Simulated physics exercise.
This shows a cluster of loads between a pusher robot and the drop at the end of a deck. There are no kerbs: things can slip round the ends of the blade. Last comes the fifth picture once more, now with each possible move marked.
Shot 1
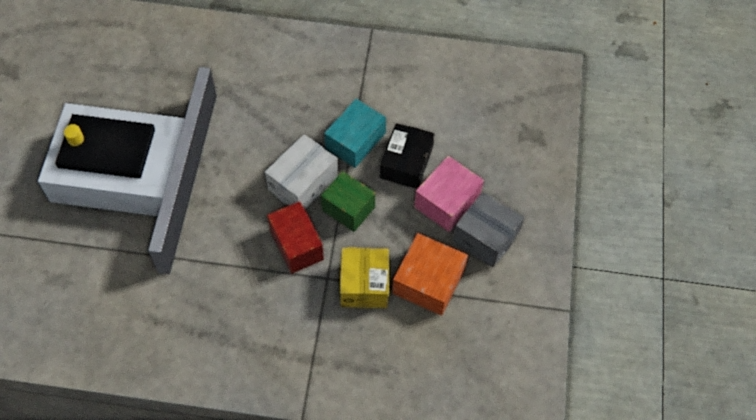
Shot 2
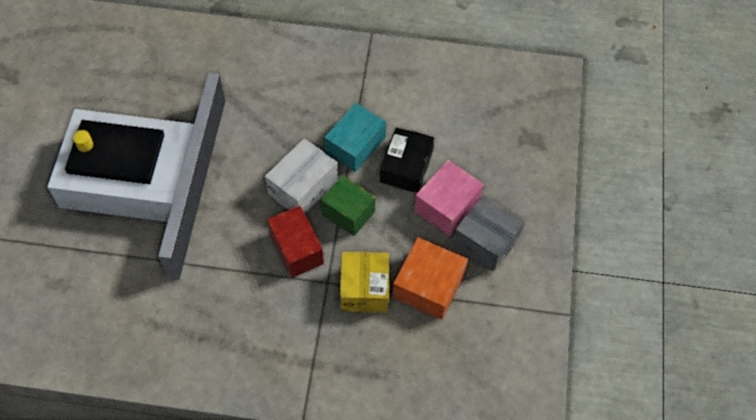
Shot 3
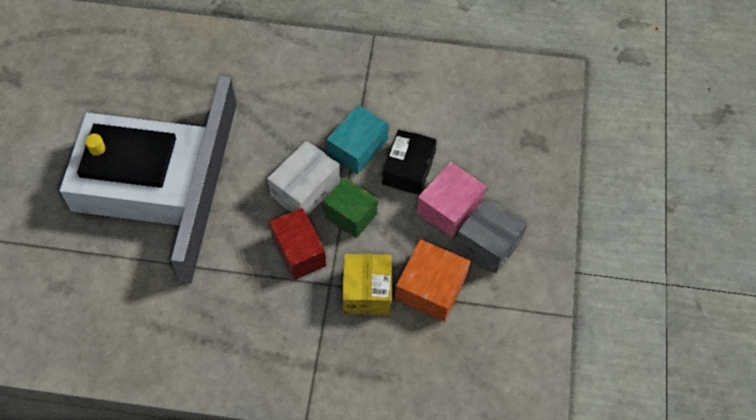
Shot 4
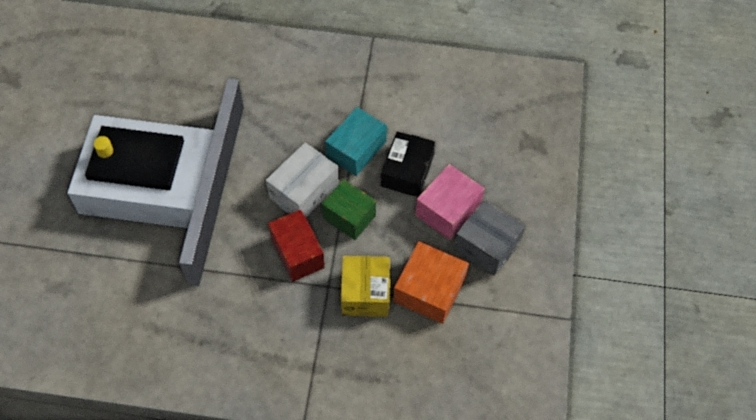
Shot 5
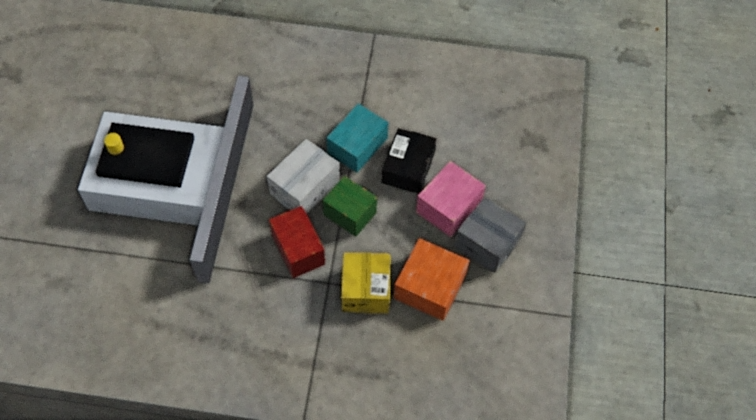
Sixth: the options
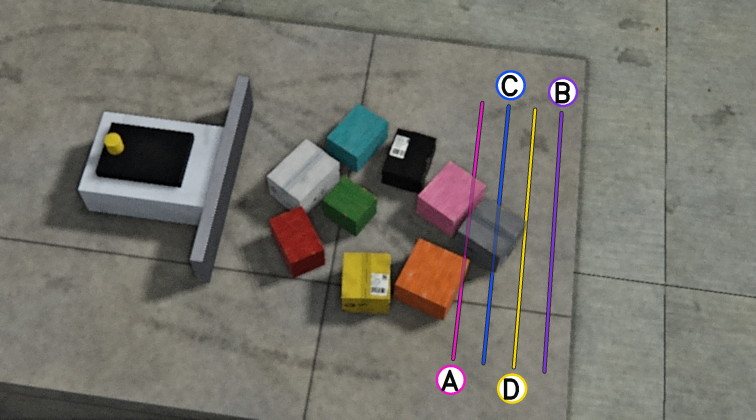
On a grey concrete deck, a white machine with a wide upright plate slid slowly to the right, closing some of the gap to a cluster of colourful boxes, which stayed put.
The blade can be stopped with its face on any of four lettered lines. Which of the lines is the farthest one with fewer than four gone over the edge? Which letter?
C is the last line within the limit.
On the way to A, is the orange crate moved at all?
Yes.
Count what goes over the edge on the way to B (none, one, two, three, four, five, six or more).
Six or more.
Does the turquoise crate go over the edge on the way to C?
No.
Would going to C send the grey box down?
Yes.
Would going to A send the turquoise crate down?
No.
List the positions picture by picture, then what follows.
Green crate (348, 202); black box (407, 156); pink crate (449, 194), in the first frame.
Robot (122, 151); yellow parcel (365, 282), in the second frame.
Robot (134, 155); red crate (298, 244), in the third frame.
Robot (142, 158); white box (303, 182), in the fourth frame.
Robot (152, 155); green crate (350, 206); black box (409, 161); pink crate (451, 199), in the fifth frame.
On the marked copy, A at (469, 222); B at (554, 233); C at (497, 226); D at (525, 230).
Following C. Soon after the start, robot (251, 168); yellow parcel (371, 285); turquoise crate (365, 132).
Later, robot (350, 181); orange crate (526, 303); grey box (526, 244).
In the end, robot (426, 191); grey box over the edge; orange crate over the edge; two fallen.
As for the rest, A is within the limit but short; B drops seven; D drops five.
